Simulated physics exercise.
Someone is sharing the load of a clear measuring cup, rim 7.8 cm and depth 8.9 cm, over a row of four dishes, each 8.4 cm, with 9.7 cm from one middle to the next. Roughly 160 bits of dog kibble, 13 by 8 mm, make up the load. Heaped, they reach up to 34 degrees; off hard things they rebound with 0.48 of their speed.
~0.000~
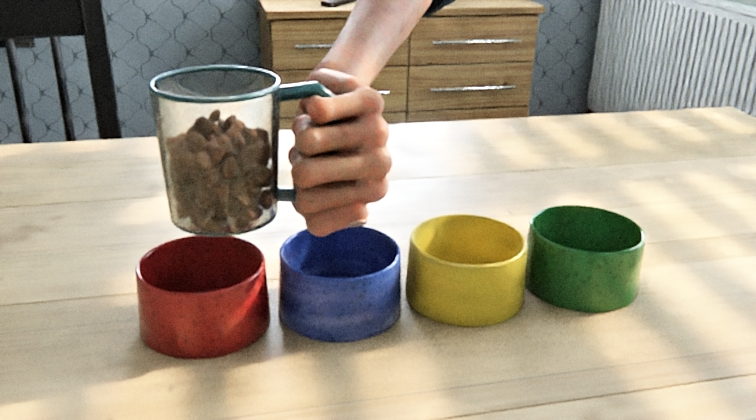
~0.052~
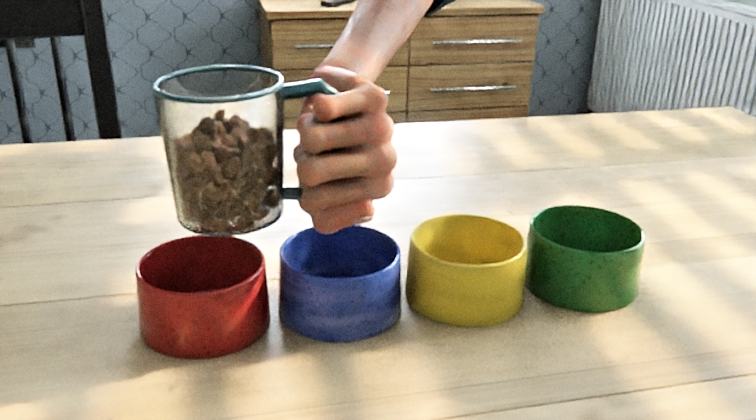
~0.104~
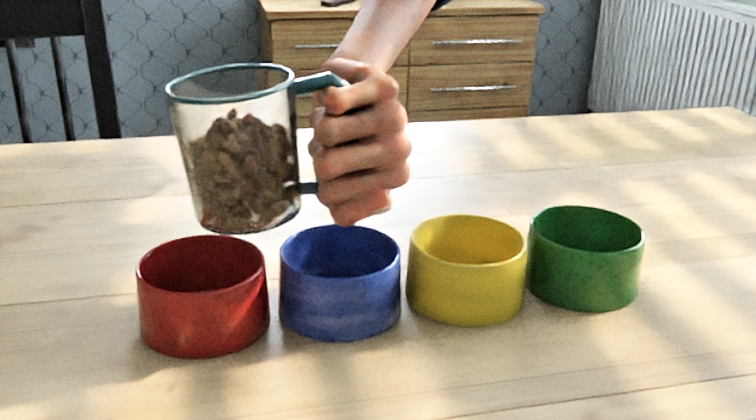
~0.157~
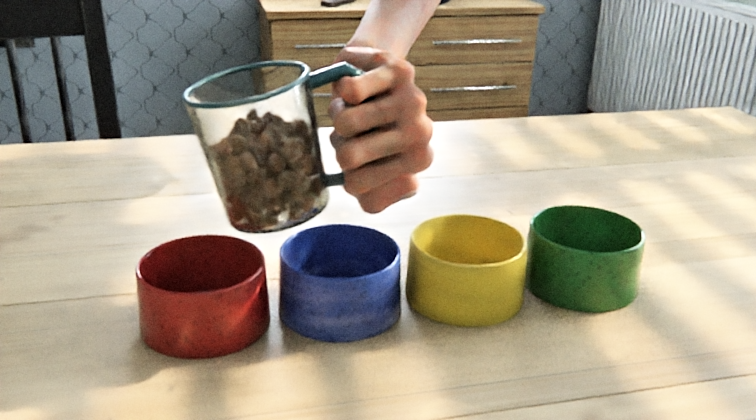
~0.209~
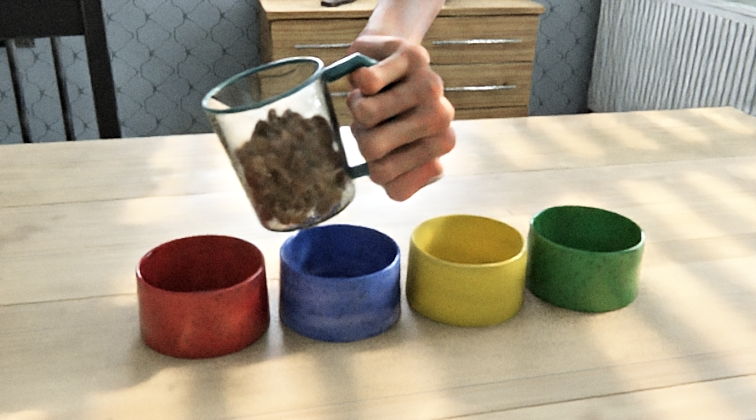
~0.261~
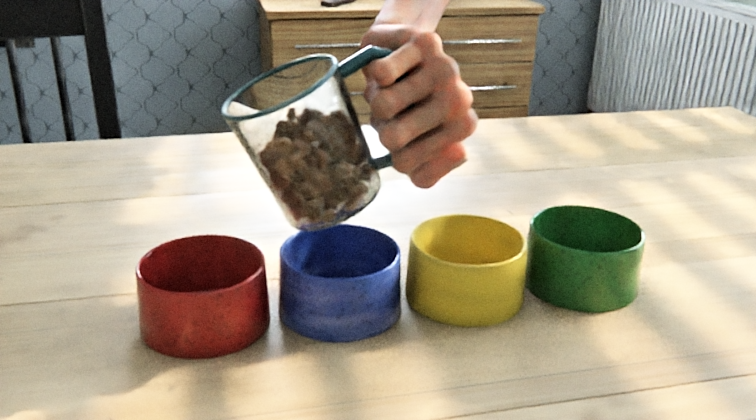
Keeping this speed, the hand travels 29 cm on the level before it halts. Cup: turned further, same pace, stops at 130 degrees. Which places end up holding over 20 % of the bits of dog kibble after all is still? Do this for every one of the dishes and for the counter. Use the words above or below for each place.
Red: Below; blue: Below; green: Above; yellow: Below; counter: Below.
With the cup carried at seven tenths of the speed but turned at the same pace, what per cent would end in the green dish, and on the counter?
Green: 0; counter: 10.
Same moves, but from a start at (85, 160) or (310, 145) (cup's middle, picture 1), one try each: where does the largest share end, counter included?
Largest amount - try one: Yellow, try two: Green.
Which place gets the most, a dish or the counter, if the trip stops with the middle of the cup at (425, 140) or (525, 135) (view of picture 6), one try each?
Try 1 - blue; try 2 - yellow.
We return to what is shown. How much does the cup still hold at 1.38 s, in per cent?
Estimate: Around 10 % of the load.
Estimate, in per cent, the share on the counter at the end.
The figure is about 10 percent.
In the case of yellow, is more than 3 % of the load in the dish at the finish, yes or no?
Yellow - it holds.
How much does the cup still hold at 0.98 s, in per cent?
95 %.
After 0.69 s, tilt 74 degrees; cup holds 100 %.
After 0.98 s, tilt 108 degrees; cup holds 95 %, yellow 5 %.
Then, at 1.38 s, tilt 130 degrees; cup holds 10 %, green 80 %, yellow 5 %.
By 2.1 s all is still; red 0 %, blue 0 %, green 85 %, yellow 5 %, counter 10 %.
